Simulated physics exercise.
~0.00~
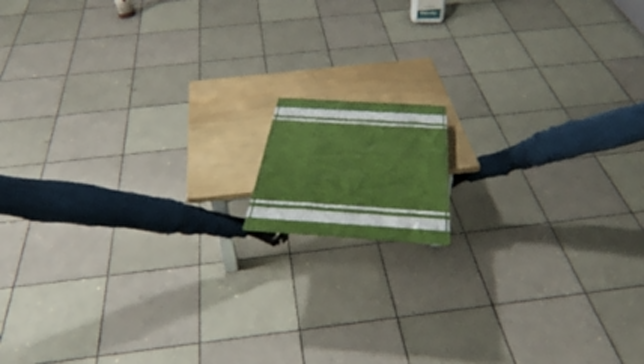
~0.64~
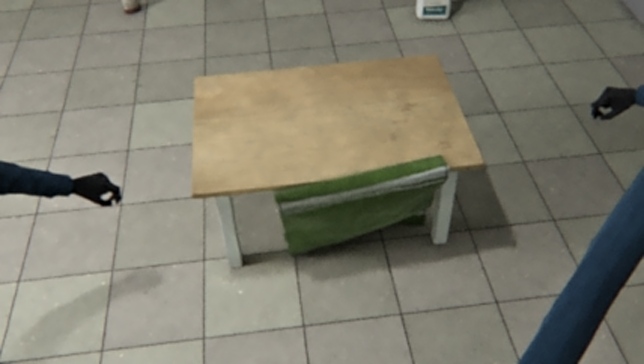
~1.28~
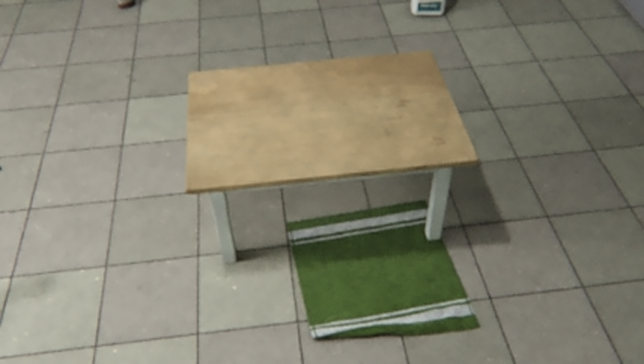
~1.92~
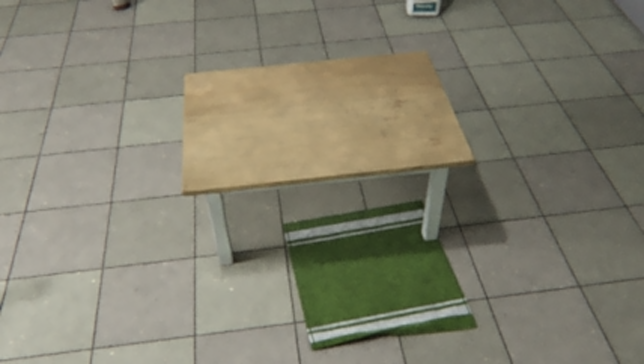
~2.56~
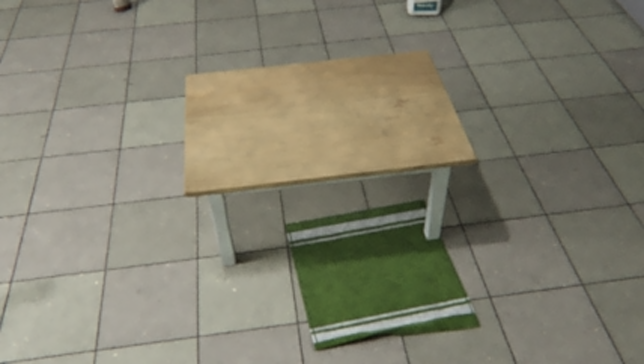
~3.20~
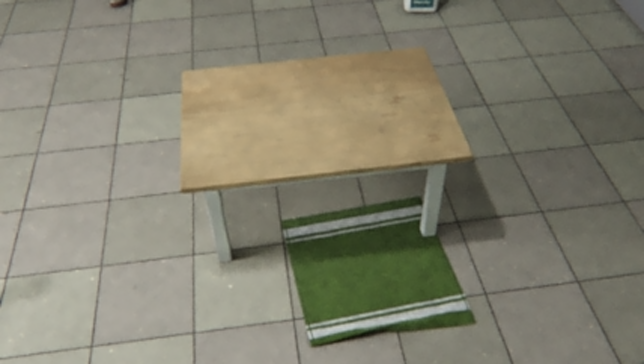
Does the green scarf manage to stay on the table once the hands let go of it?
No, it slips over the near edge and ends up lying on the tiled floor, leaving the tabletop bare.
A green scarf with white stripes slid off the near edge of a small wooden table after two dark-sleeved arms, reaching in from left and right, let it go. It dropped to the tiled floor and lay spread out there, partly under the table.
